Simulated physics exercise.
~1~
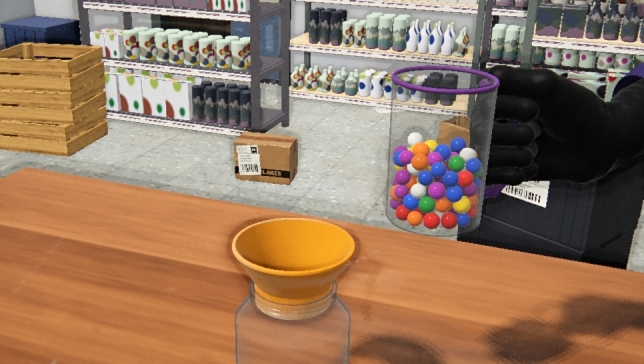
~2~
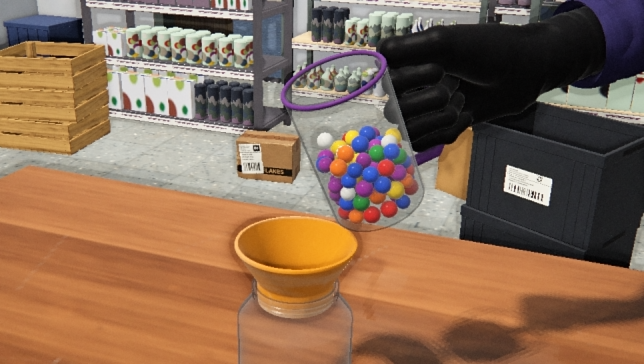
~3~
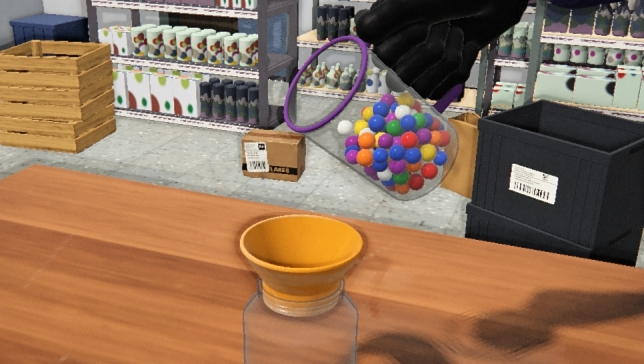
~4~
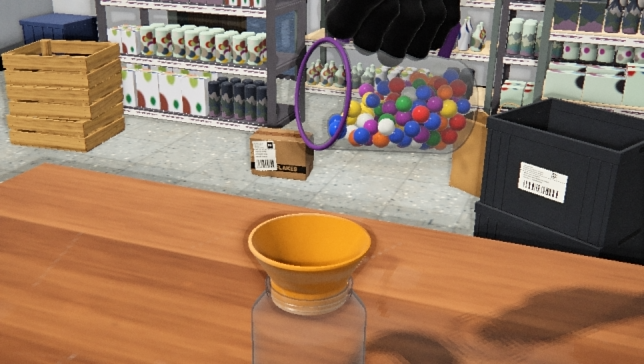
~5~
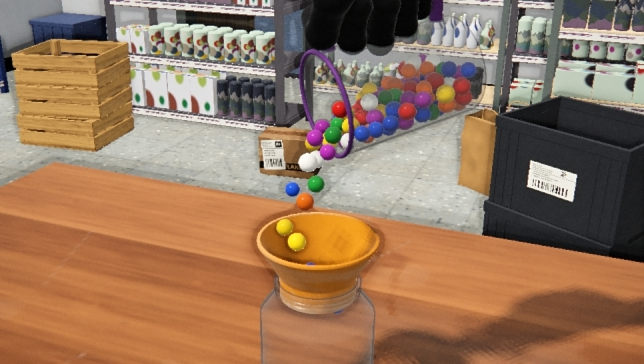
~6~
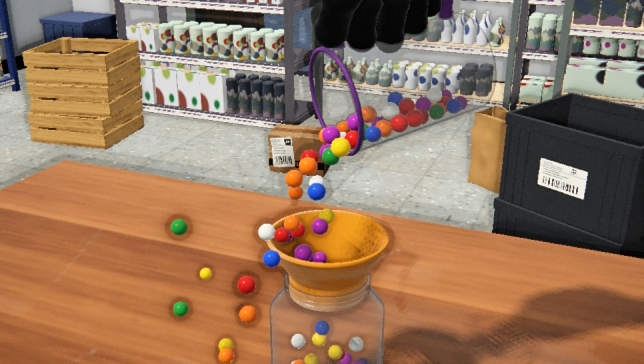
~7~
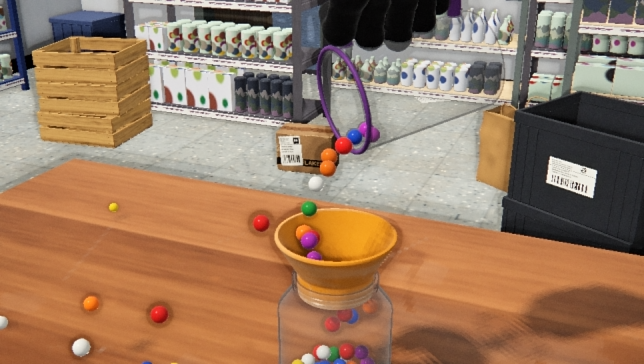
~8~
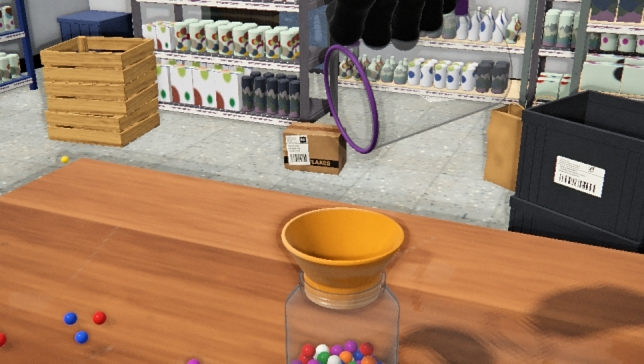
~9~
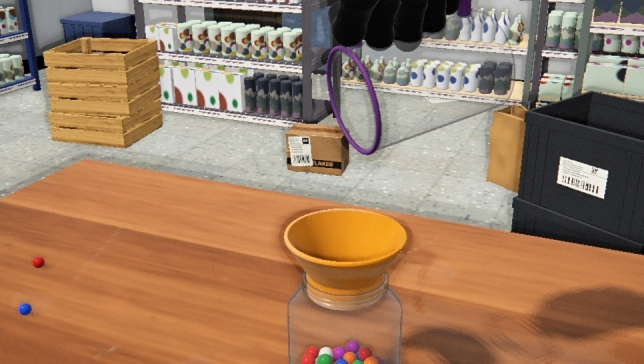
Colorful balls pour from a cup tipped by a black-gloved hand, some missing the funneled jar.
